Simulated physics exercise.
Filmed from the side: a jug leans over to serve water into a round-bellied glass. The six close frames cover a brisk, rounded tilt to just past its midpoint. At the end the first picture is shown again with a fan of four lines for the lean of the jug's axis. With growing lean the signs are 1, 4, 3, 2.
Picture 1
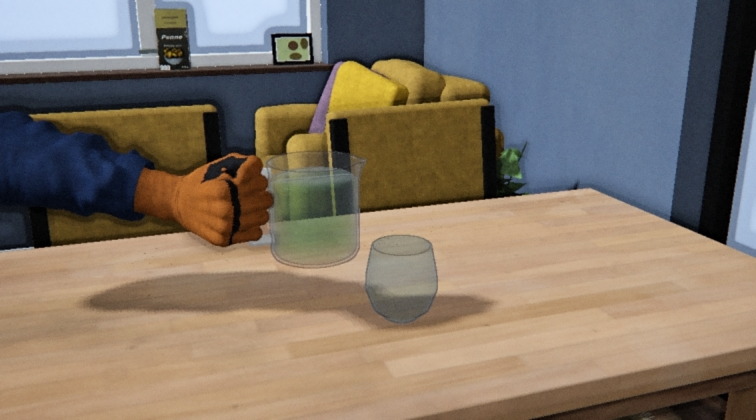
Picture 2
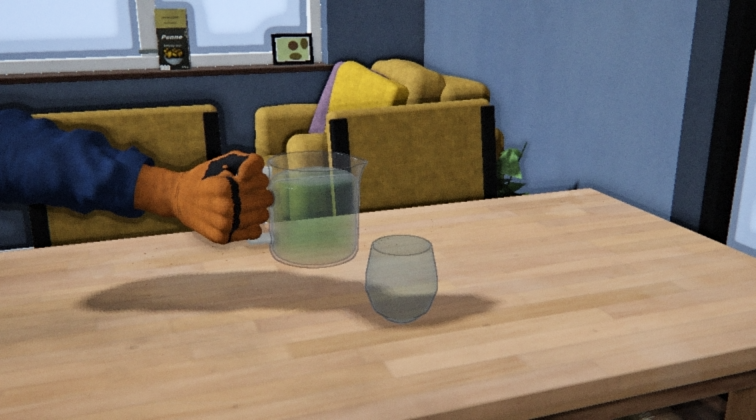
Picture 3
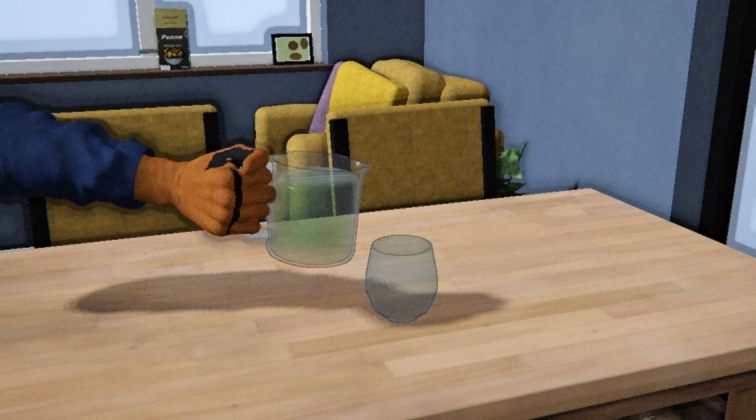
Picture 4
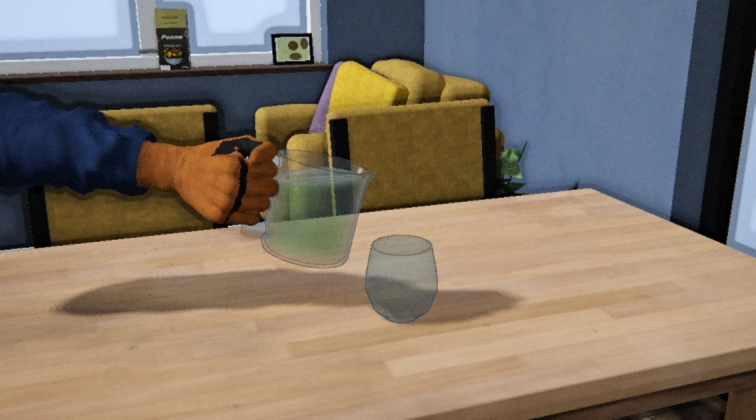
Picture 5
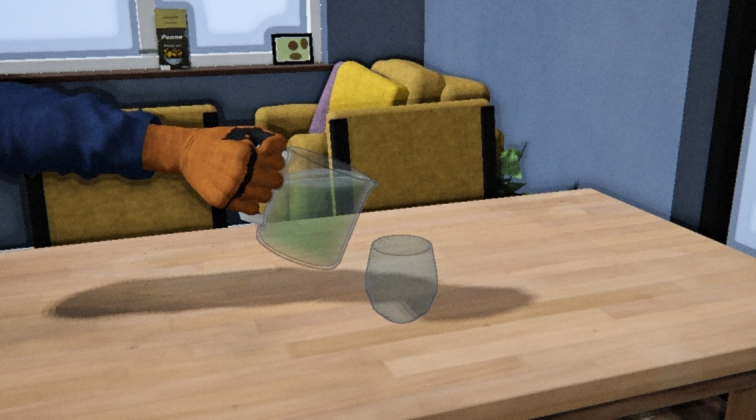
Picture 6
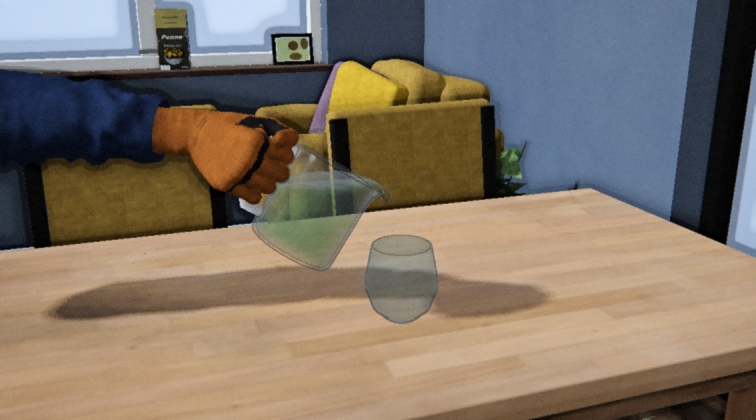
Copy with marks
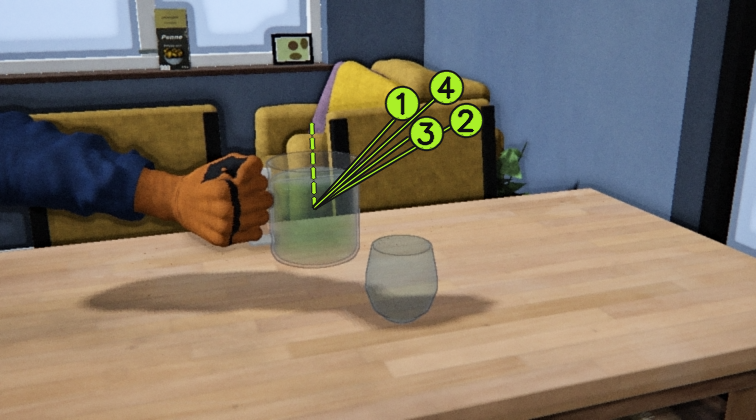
In this clip, an orange-gloved hand holds a clear jug of greenish liquid upright beside a round-bellied glass on a wooden table, then gradually tilts it rightward until the liquid just passes over the lip.
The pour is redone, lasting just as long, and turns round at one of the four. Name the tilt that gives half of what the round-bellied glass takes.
Tilt 4 does it best.
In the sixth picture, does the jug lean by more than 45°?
No.
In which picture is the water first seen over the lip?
Picture 6.
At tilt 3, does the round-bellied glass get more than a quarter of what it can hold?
Yes.
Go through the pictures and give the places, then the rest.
Upright, lip at (363, 159); rim of the round-bellied glass round (402, 244); nothing has left yet.
Upright, lip at (365, 161); nothing has left yet.
Tipped about 7°, lip at (368, 165); nothing has left yet.
Tipped about 14°, lip at (372, 172); nothing has left yet.
Tipped about 23°, lip at (376, 182); nothing has left yet.
Tipped about 33°, lip at (379, 192); water is over the lip, down to (385, 197).
On the marked copy, 1 at (393, 120); 2 at (450, 126); 3 at (408, 138); 4 at (434, 99).
With 1, the round-bellied glass ends with about 36 % of what it can hold.
With 2, the round-bellied glass ends with about 68 % of what it can hold; 8 % of the water is spilt.
With 3, the round-bellied glass ends with about 60 % of what it can hold; 3 % of the water is spilt.
With 4, the round-bellied glass ends with about 49 % of what it can hold.
